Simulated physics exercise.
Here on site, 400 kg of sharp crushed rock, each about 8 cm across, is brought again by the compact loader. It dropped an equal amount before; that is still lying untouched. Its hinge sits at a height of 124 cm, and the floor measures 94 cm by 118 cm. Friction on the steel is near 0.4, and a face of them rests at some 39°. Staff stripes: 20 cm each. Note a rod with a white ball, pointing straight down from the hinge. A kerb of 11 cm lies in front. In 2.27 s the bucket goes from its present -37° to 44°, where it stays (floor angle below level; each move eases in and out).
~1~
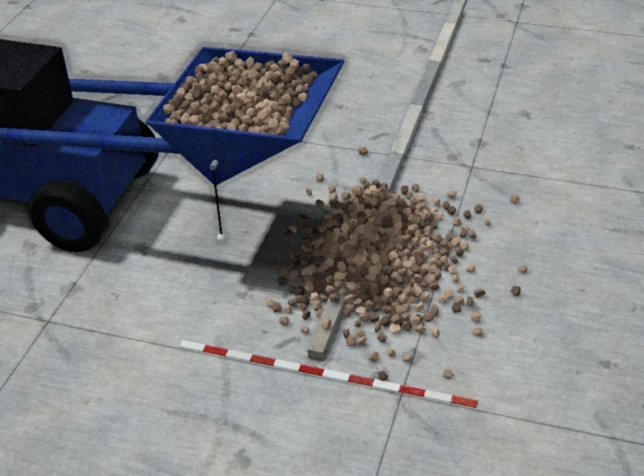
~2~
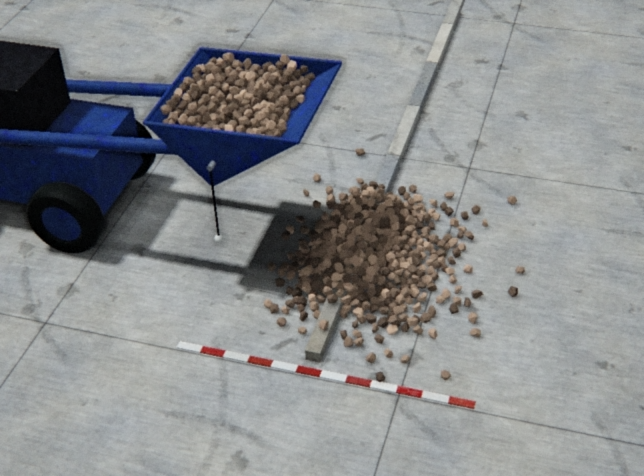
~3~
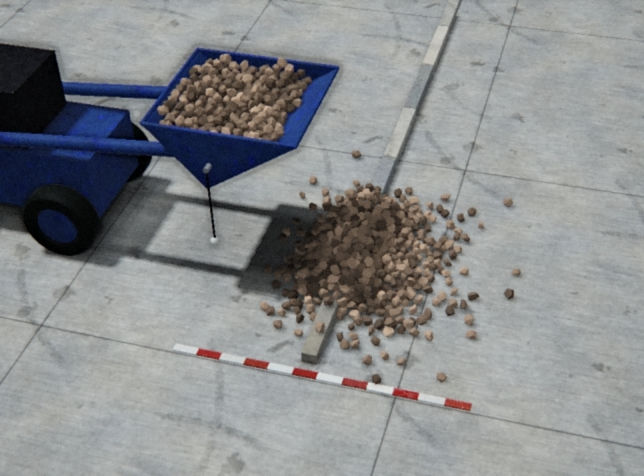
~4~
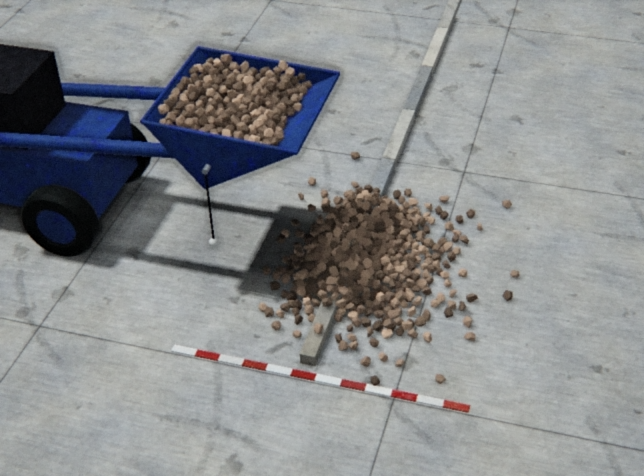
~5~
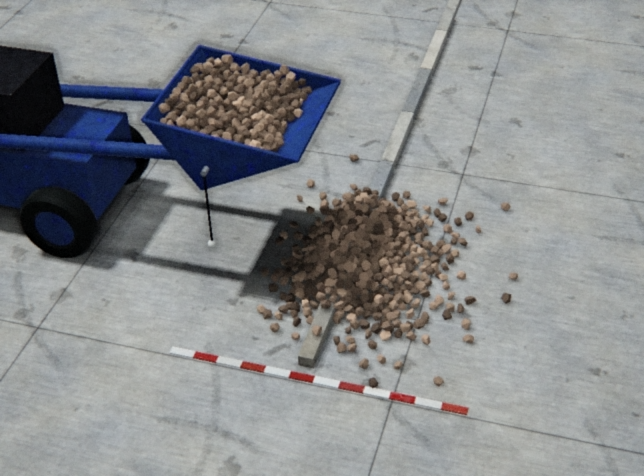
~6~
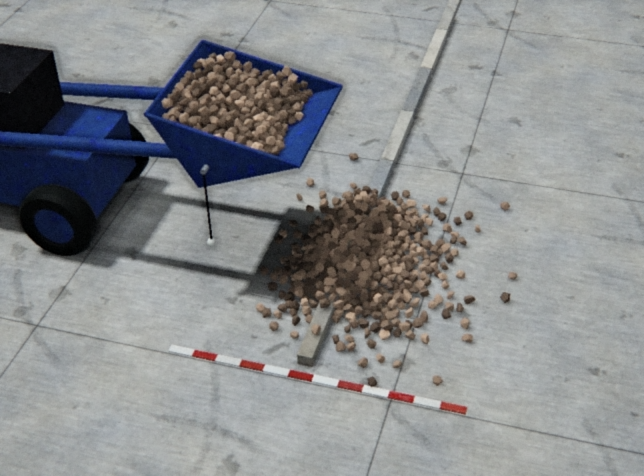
To begin with, a blue loader on the left carries a raised bucket of brown stones beside a loose heap lying across a kerb, behind a red-and-white striped staff. The bucket then tilts forward slightly, its right lip lowering a little, with the stones inside it and the heap unmoved.
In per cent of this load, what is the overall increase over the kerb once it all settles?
10 out of 100, about.
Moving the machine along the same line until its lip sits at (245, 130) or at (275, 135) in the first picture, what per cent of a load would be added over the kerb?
About 0 and 0 per cent.
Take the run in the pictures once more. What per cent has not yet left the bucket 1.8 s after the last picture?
I'd say about 15 per cent.
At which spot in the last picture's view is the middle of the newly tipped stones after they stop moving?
I'd point to about (315, 238).
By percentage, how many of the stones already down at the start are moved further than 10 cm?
Estimate: 0 %, roughly.
Then, 1.1 s after the last picture the floor is at 31°; in per cent of one load, 97 in the bucket, 46 on this side of the kerb, 57 over the kerb; the foremost stones are at (479, 301).
Then, 1.8 s after the last picture the floor is at 44°; in per cent of one load, 16 in the bucket, 124 on this side of the kerb, 60 over the kerb; the foremost stones are at (479, 301).
Then, 2.1 s after the last picture the floor is at 44°; in per cent of one load, 0 in the bucket, 133 on this side of the kerb, 67 over the kerb; the foremost stones are at (479, 301).
Then, 4.8 s after the last picture the floor is at 44°; in per cent of one load, 0 in the bucket, 132 on this side of the kerb, 68 over the kerb; the foremost stones are at (479, 301). Net gain over the kerb, 10.
